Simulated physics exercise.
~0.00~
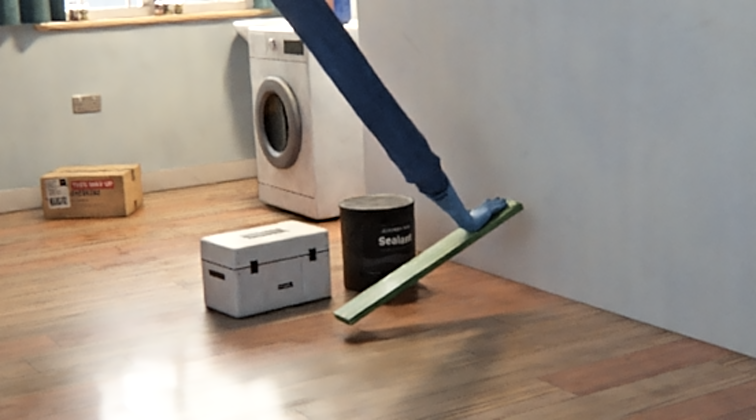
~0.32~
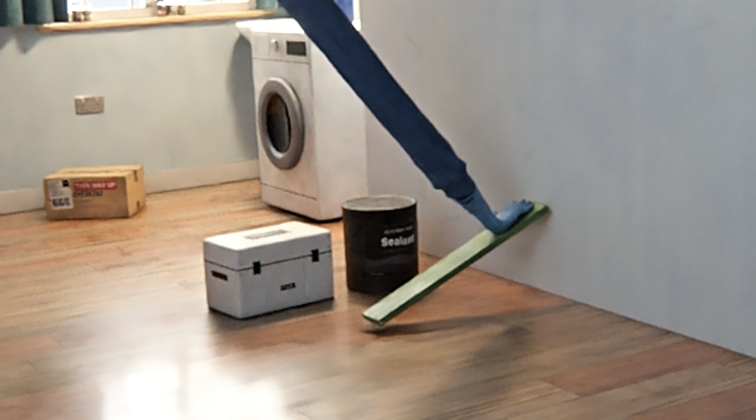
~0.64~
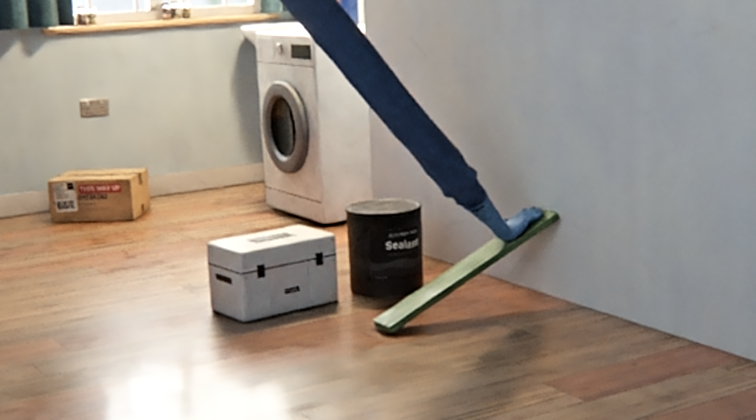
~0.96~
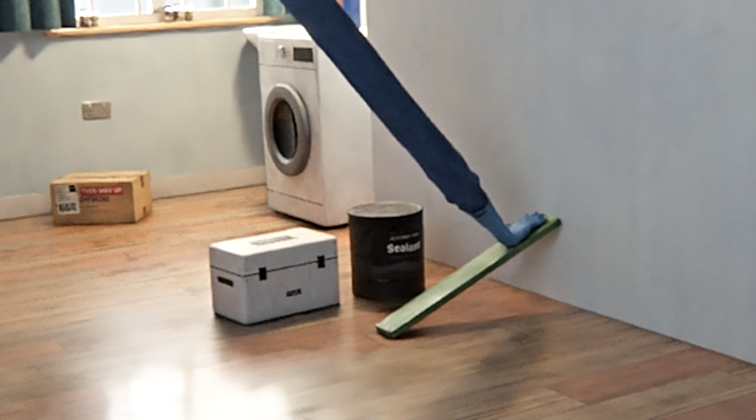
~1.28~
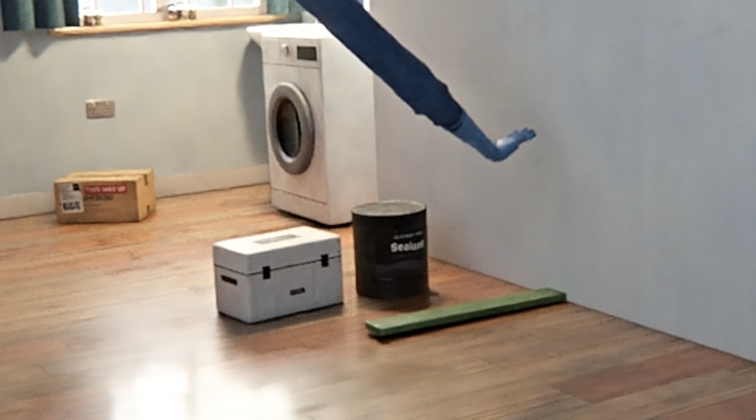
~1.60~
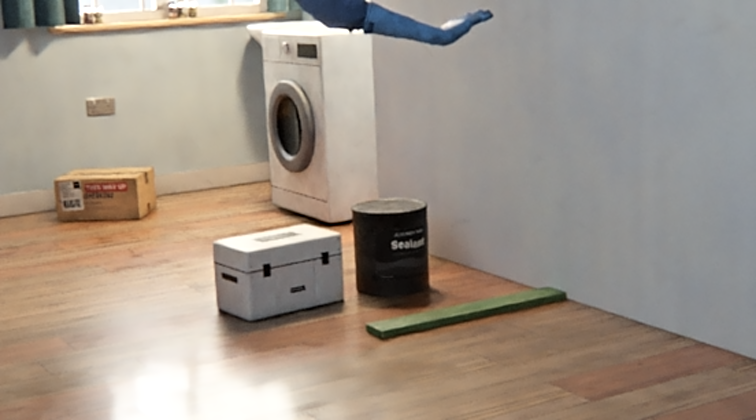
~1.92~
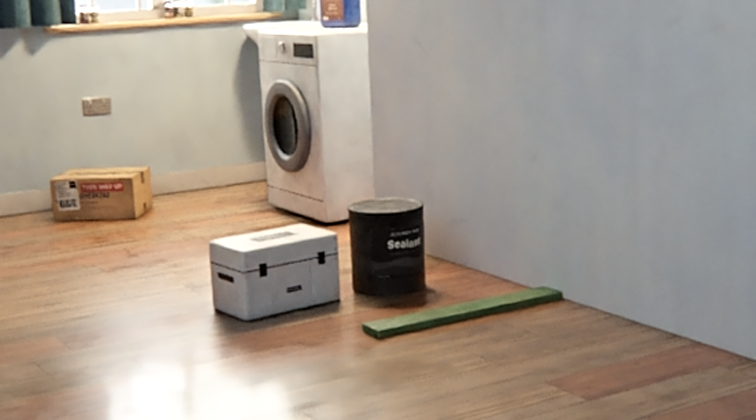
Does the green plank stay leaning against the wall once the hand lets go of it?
No, the green plank slides down once it is released and ends up lying on the floor.
